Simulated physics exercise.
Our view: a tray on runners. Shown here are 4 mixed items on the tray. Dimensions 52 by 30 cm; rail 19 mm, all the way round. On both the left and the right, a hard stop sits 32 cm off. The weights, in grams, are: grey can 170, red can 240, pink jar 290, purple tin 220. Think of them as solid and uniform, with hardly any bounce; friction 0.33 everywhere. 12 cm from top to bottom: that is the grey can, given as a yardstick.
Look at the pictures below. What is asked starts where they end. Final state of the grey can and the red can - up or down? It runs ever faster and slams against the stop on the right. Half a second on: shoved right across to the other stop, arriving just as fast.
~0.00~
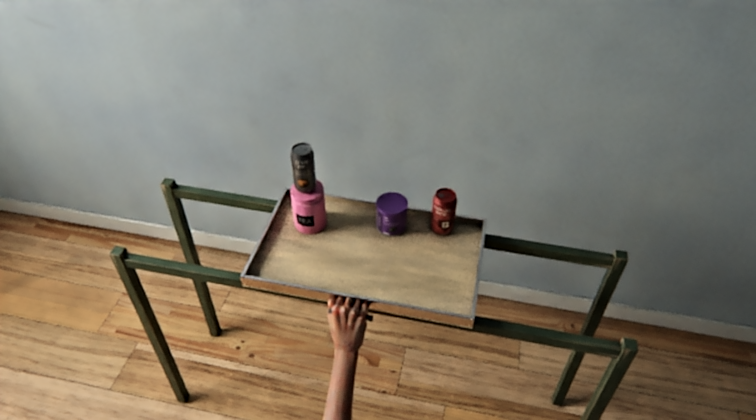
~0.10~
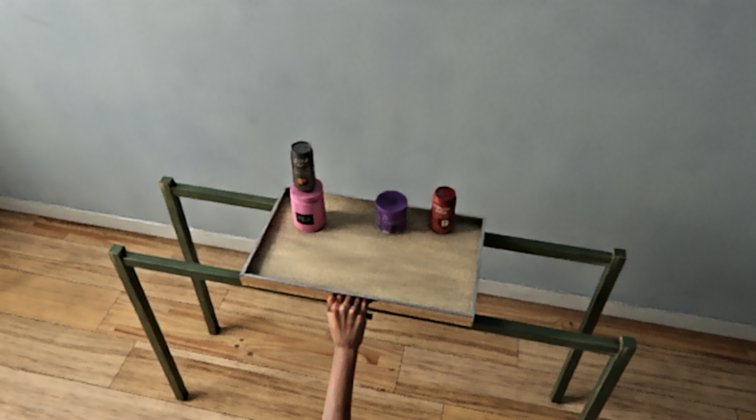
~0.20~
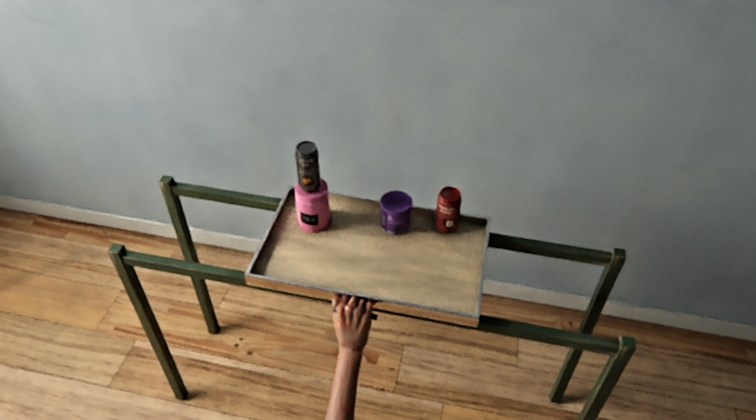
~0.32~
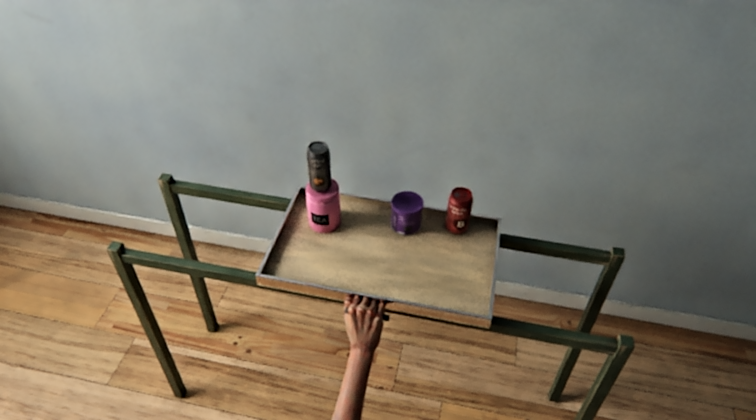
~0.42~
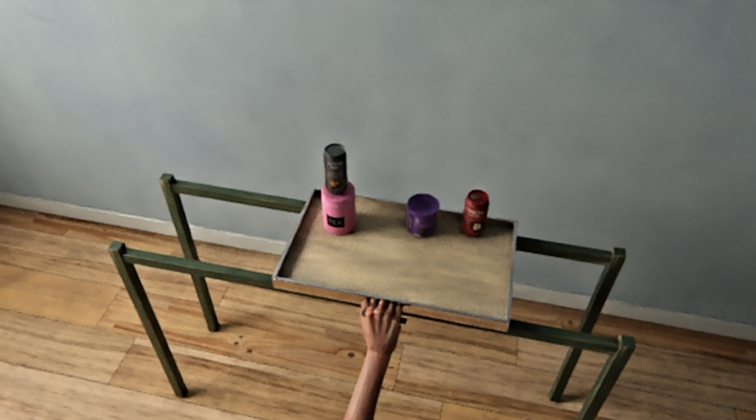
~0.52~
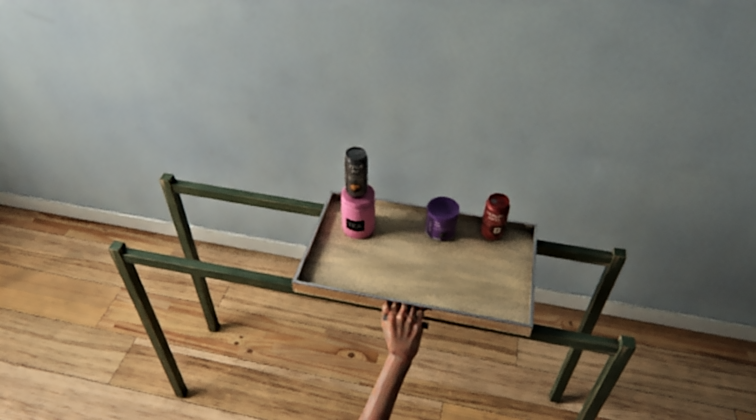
The grey can is not knocked over; the red can is not knocked over.
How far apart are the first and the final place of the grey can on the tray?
It ends up around 0 cm from its start.
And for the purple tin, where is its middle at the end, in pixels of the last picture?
In the last picture it sits around (267, 190).
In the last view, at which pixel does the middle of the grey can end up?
Roughly (175, 145).
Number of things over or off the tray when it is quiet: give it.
The count is 0.
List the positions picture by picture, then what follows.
In the first picture, tray midway; grey can (304, 169); red can (444, 212).
In the second picture, tray midway; pink jar (308, 205); purple tin (391, 213).
In the third picture, tray moved 1 cm right; pink jar (313, 205); purple tin (396, 213).
In the fourth picture, tray moved 4 cm right; pink jar (324, 205); purple tin (407, 214).
In the fifth picture, tray moved 8 cm right; pink jar (339, 207); purple tin (422, 216).
In the sixth picture, tray moved 13 cm right; grey can (356, 173); red can (495, 217).
After 0.92 s, tray moved 32 cm right; grey can slid 7 cm near (471, 191); red can slid 7 cm near (607, 236); pink jar slid 7 cm.
After 1.02 s, tray moved 32 cm right; grey can slid 10 cm near (484, 193); red can slid 7 cm near (606, 235); purple tin slid 9 cm.
After 2.92 s, tray moved 32 cm left; grey can slid 5 cm near (195, 148); pink jar slid 4 cm; purple tin slid 4 cm.
After 3.02 s, tray moved 32 cm left; red can slid 2 cm near (310, 187).
At rest (3.4 s), all 4 in place, give or take 5 cm. In the last view, grey can near (175, 145), red can near (307, 187).
